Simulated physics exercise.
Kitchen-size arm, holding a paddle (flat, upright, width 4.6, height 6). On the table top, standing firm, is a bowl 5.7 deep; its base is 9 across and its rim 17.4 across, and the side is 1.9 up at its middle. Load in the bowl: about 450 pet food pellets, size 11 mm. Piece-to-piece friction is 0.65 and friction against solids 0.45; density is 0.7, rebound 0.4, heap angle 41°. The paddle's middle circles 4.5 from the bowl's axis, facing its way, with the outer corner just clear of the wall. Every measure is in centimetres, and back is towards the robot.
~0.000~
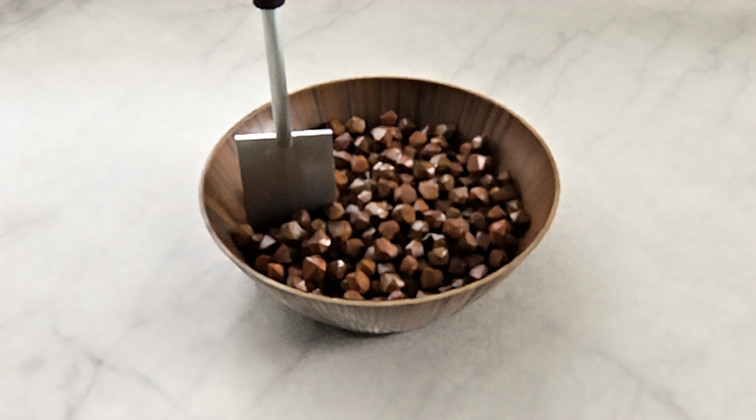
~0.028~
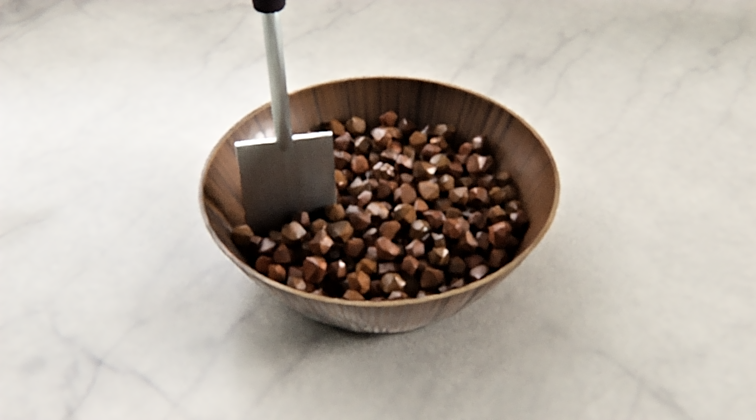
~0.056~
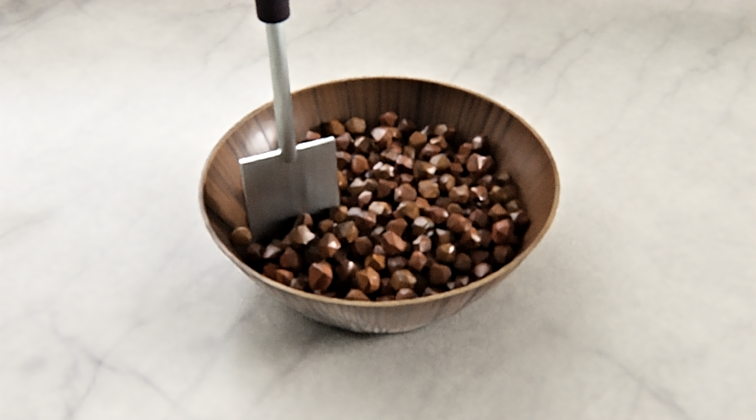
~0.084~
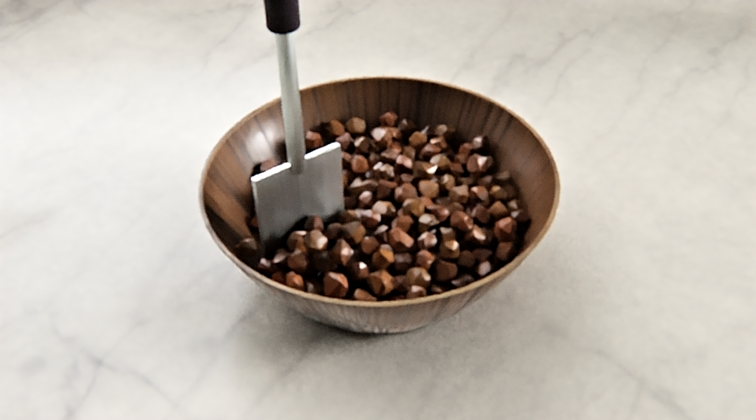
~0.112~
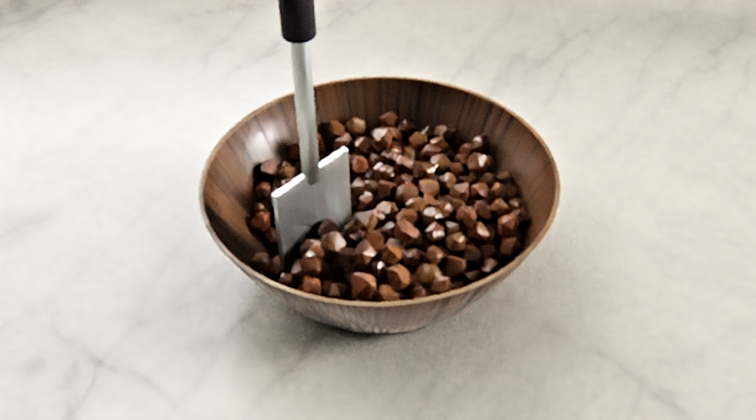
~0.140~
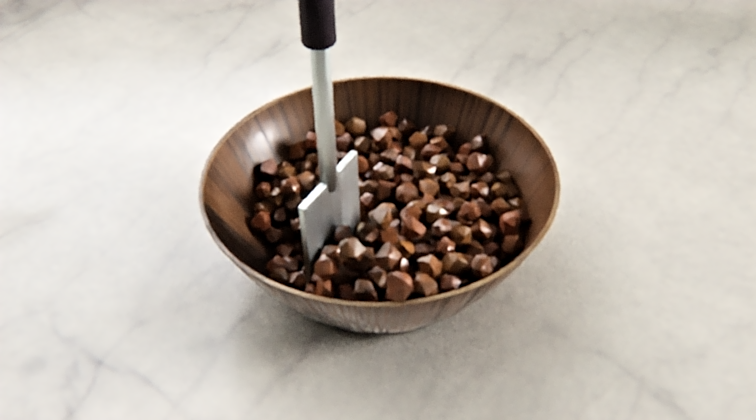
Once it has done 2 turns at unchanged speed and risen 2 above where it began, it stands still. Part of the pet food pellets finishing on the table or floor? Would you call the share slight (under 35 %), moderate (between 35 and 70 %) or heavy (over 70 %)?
I would call it slight.
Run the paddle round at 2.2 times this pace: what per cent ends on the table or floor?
Estimated share: Near 45 per cent.
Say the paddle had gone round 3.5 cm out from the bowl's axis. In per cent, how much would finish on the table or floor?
Then some 25 percent.
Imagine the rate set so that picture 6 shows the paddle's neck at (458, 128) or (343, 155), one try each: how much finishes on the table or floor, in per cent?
It comes to close to 45 per cent and close to 30 per cent.
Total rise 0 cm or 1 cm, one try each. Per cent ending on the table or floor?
First try about 45 per cent, second about 40 per cent.
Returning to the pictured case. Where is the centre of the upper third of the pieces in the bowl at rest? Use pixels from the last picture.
Centre of top third: Approx. (394, 211).
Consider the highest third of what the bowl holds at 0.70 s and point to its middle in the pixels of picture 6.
Around (276, 180).
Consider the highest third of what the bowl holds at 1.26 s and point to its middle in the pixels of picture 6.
Around (415, 201).
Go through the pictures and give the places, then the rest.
The first frame shows paddle neck at (281, 109), 0° round; upper third of the load around (393, 200), from x 245 to 520, top at y 120; 447 in the bowl.
The second frame shows paddle neck at (281, 113), 5° round; upper third of the load around (393, 203), from x 240 to 520, top at y 120.
The third frame shows paddle neck at (285, 124), 17° round; upper third of the load around (393, 213), from x 240 to 520, top at y 120.
The fourth frame shows paddle neck at (294, 135), 30° round; upper third of the load around (400, 217), from x 250 to 520, top at y 120.
The fifth frame shows paddle neck at (309, 144), 43° round; upper third of the load around (407, 223), from x 260 to 520, top at y 120.
The sixth frame shows paddle neck at (327, 152), 56° round; upper third of the load around (410, 223), from x 260 to 520, top at y 120; 447 in the bowl.
By 0.70 s, 318° round, highest piece 8 above the table; 368 in the bowl, 67 on the table or floor, 12 in flight or on the tool.
By 1.26 s, 220° round, highest piece 6 above the table; 333 in the bowl, 114 on the table or floor.
By 1.74 s, 0° round, highest piece 5 above the table; 333 in the bowl, 114 on the table or floor.
By 2.44 s, 0° round, highest piece 5 above the table; 333 in the bowl, 114 on the table or floor.
Final count, 333 in the bowl, 114 on the table or floor. That is 26 % on the table or floor.
